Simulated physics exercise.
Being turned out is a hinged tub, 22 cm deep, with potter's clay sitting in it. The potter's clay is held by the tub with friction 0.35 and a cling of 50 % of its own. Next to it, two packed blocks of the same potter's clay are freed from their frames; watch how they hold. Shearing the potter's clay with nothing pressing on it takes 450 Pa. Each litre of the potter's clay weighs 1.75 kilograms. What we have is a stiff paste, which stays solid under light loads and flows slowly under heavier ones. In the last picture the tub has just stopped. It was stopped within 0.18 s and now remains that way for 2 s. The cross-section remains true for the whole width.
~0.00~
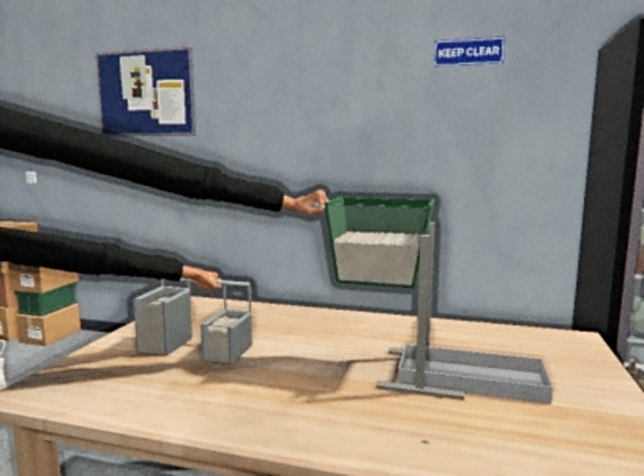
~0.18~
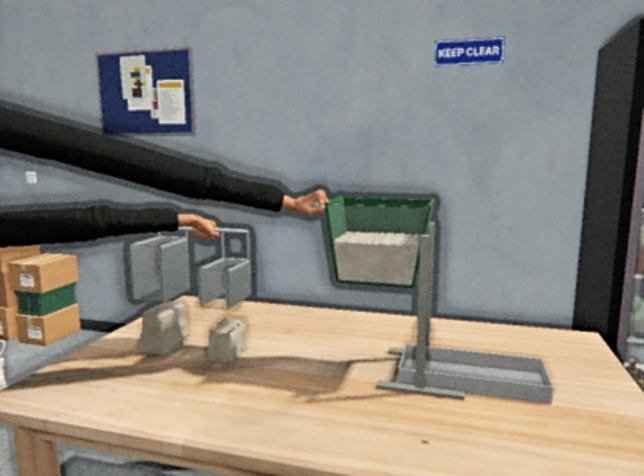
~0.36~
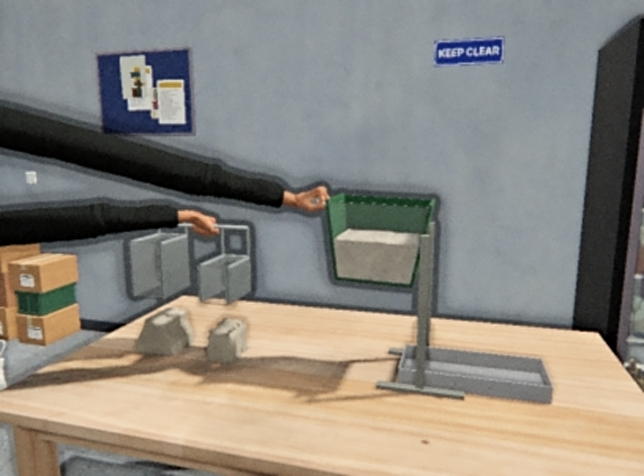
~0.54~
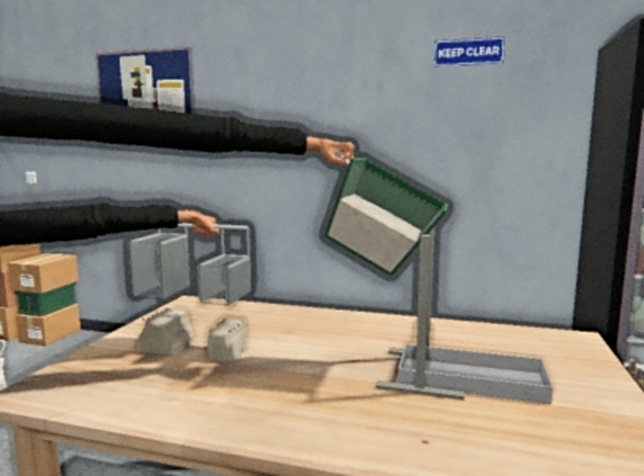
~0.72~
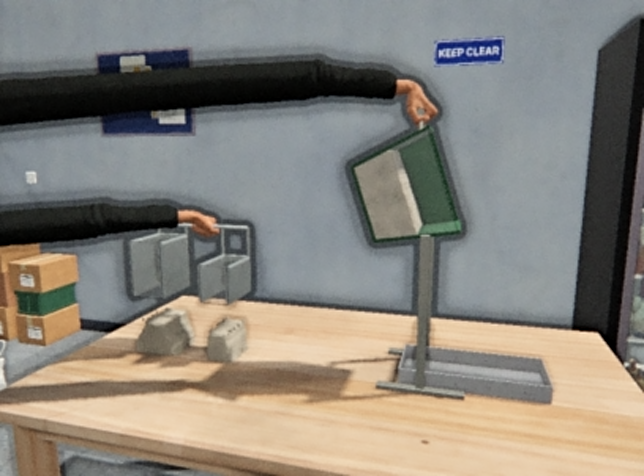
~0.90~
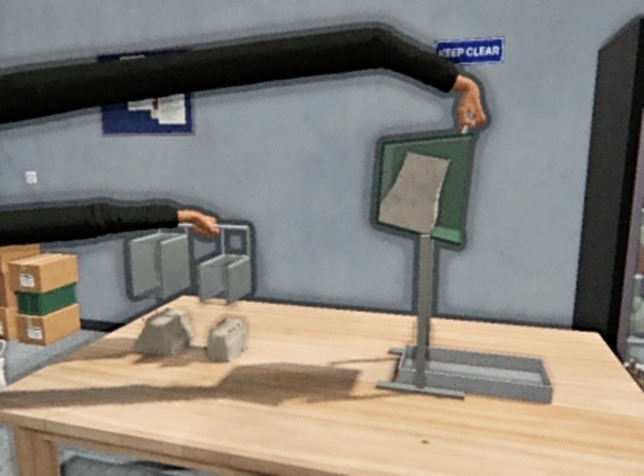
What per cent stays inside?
51 %.
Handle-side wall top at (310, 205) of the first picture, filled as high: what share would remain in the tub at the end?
The tub would end up holding some 45 % of it.
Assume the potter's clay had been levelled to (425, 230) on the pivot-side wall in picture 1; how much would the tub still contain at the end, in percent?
35 %.
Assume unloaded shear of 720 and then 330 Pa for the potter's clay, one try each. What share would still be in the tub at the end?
Try one gives 45 per cent, try two gives 45 per cent.
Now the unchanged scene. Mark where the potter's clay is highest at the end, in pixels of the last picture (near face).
Somewhere near (404, 202) in the last view.
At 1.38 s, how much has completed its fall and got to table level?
I'd say about 45 per cent of it.
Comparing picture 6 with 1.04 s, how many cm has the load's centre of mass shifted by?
It has moved around 8 centimetres.
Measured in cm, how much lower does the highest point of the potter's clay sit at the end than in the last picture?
About 12 cm.
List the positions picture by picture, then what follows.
The first picture shows handle-side rim at (328, 204), tilt 0 degrees; crest of the potter's clay at (383, 244); block heights 15 cm, 9.9 cm (left to right).
The second picture shows handle-side rim at (328, 204), tilt 0 degrees; crest of the potter's clay at (383, 244); block heights 14 cm, 9.8 cm (left to right).
The third picture shows handle-side rim at (329, 201), tilt 2 degrees; crest of the potter's clay at (339, 239); block heights 12 cm, 9.8 cm (left to right).
The fourth picture shows handle-side rim at (354, 161), tilt 28 degrees; crest of the potter's clay at (344, 201); block heights 11 cm, 9.8 cm (left to right).
The fifth picture shows handle-side rim at (429, 129), tilt 72 degrees; crest of the potter's clay at (388, 152); block heights 11 cm, 9.8 cm (left to right).
The sixth picture shows handle-side rim at (472, 137), tilt 94 degrees; crest of the potter's clay at (411, 155); block heights 11 cm, 9.8 cm (left to right).
After 1.04 s, the tub is at 94 degrees and holds 86 %.
After 1.21 s, the tub is at 94 degrees and holds 51 %.
After 1.38 s, the tub is at 94 degrees and holds 51 %.
After 1.55 s, the tub is at 94 degrees and holds 51 %.
After 2.90 s, the tub is at 94 degrees and holds 51 %.
